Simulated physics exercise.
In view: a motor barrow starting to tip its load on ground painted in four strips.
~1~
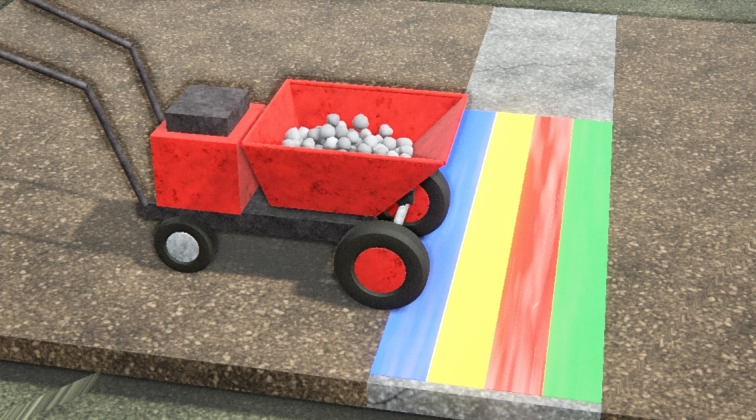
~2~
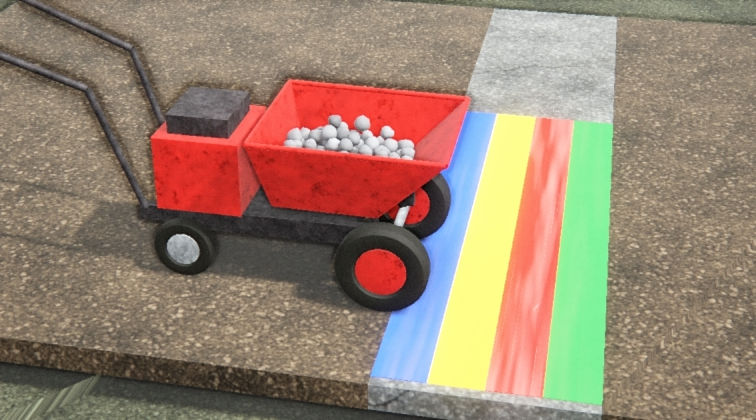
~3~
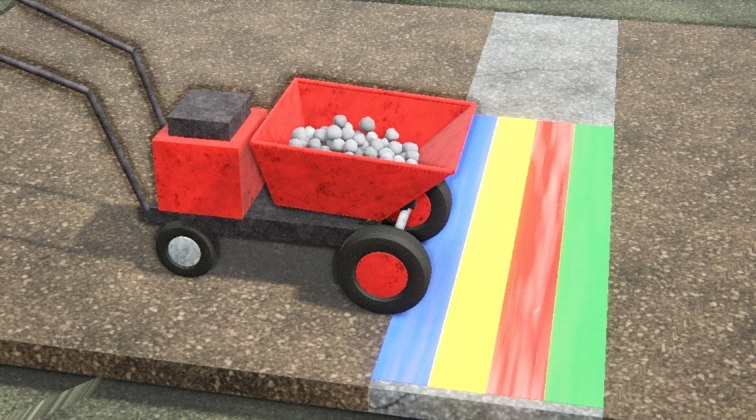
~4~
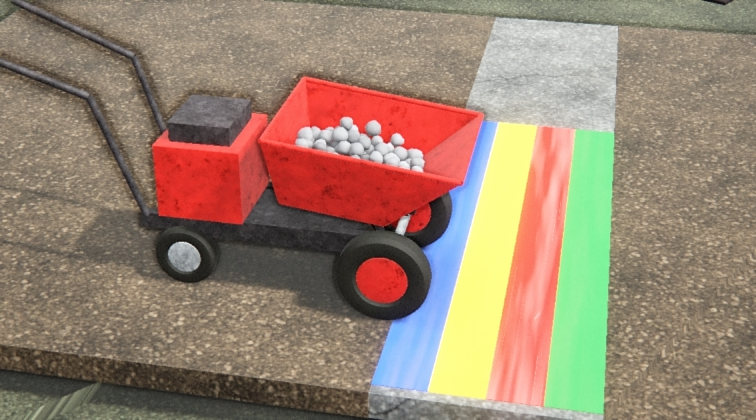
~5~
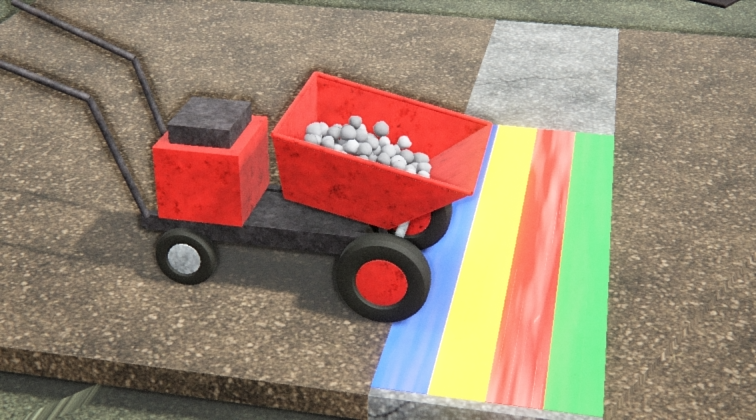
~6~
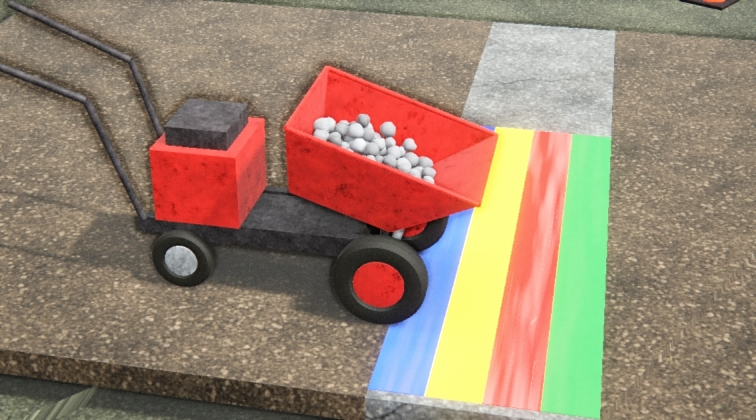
On paved ground painted in blue, yellow, red and green strips, a red motor barrow's skip of round cobbles tilting gradually rightward.
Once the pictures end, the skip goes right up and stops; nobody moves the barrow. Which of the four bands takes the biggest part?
The heap favours the green strip.
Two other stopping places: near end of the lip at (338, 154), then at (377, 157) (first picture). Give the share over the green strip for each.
About 0 and 10 per cent.
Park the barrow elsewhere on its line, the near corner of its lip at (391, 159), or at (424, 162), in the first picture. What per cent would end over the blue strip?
About 0 and 0 per cent.
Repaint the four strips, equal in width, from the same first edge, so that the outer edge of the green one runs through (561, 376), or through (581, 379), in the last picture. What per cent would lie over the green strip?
About 40 and 40 per cent.
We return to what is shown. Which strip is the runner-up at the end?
The runner-up: That red strip.
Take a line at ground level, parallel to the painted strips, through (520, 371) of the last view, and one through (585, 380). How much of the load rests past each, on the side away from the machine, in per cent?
First some 80, then 30 per cent.
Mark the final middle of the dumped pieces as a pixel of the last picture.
At about (570, 296).
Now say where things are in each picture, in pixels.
In the first picture, lip of the skip (443, 164), level; top of the load (343, 145), round cobbles; blue strip (410, 338); yellow strip (464, 345); red strip (519, 351); green strip (575, 358).
In the second picture, lip of the skip (446, 166), level; top of the load (345, 146).
In the third picture, lip of the skip (452, 172), tipped barely; top of the load (338, 146).
In the fourth picture, lip of the skip (460, 183), tipped a little; top of the load (320, 149).
In the fifth picture, lip of the skip (470, 193), tipped a little; top of the load (327, 143).
In the sixth picture, lip of the skip (478, 205), tipped clearly; top of the load (334, 139); blue strip (408, 353); yellow strip (462, 359); red strip (517, 366); green strip (573, 373).
Just after the last frame, skip tipped steeply; every one in the skip.
A moment on, skip tipped right over; roughly half in the skip; roughly a quarter over the red strip; roughly a quarter over the green strip.
Further on, skip tipped right over; about a tenth in the skip; roughly a quarter over the red strip; roughly half over the green strip; roughly a quarter off the paint.
When it is over, skip tipped right over; about a tenth in the skip; not one over the blue strip; not one over the yellow strip; roughly a quarter over the red strip; roughly half over the green strip; roughly a quarter off the paint.
